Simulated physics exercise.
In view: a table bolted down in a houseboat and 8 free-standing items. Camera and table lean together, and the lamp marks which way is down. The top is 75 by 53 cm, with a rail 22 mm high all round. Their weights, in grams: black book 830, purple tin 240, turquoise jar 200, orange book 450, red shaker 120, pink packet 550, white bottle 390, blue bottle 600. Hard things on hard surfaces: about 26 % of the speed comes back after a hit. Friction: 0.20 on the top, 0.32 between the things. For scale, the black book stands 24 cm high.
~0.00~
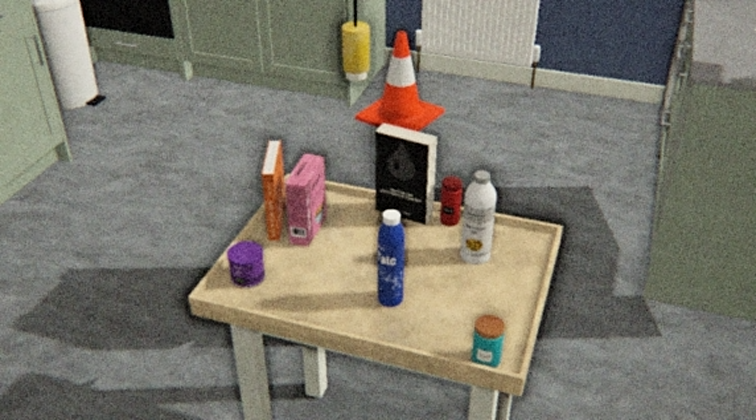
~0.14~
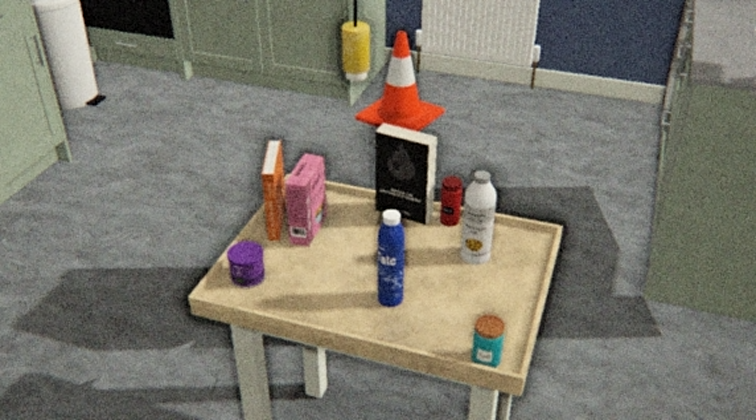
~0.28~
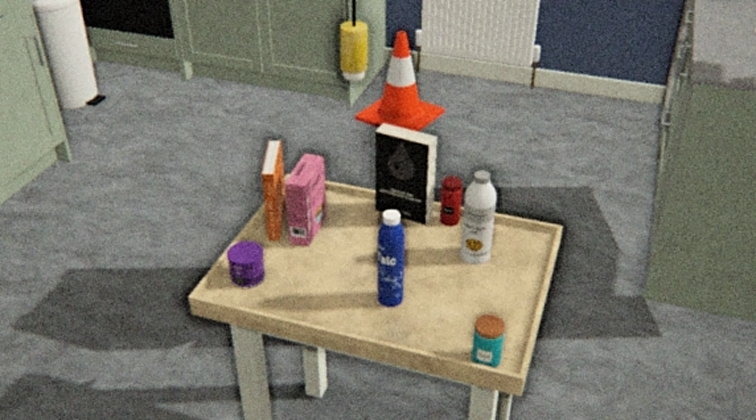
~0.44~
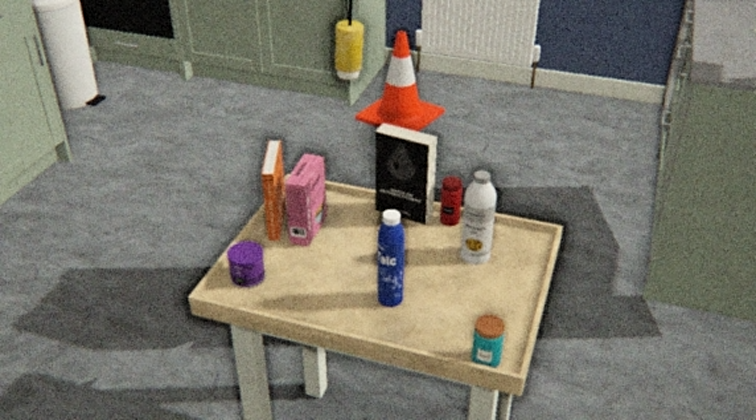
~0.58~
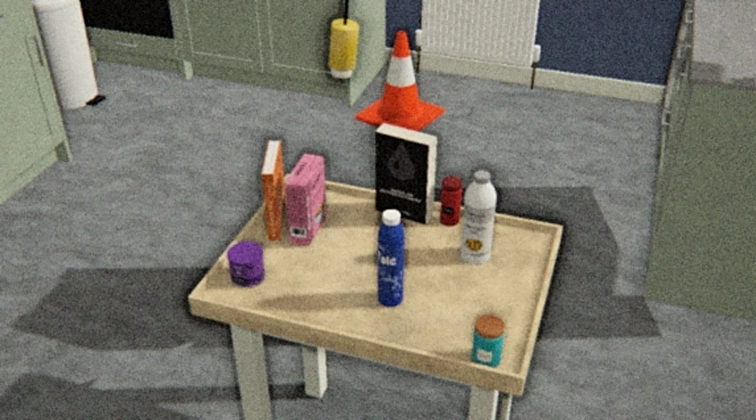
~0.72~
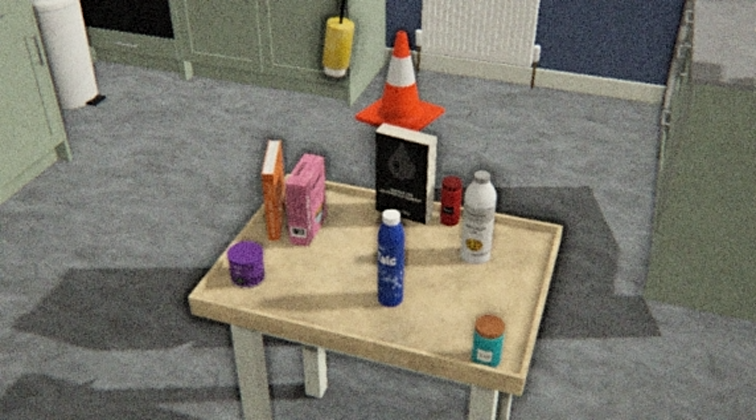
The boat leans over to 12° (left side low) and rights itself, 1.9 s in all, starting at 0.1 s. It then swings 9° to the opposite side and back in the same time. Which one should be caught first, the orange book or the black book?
The former of the two, the orange book.
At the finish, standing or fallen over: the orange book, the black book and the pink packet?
The orange book topples; the black book keeps standing; the pink packet keeps standing.
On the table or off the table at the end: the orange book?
The orange book finishes off the table.
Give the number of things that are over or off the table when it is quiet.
1 of them.
After 1.42 s, floor tilted 8°, left side down; orange book now off the table.
After 1.82 s, floor tilted 1°, left side down.
At rest (4.4 s), off the table, orange book; the other 7 in place, give or take 5 cm. Seen from the same camera at the end, orange book near (132, 336), black book near (402, 174). Orange book went at 1.18 s; black book was never lost.
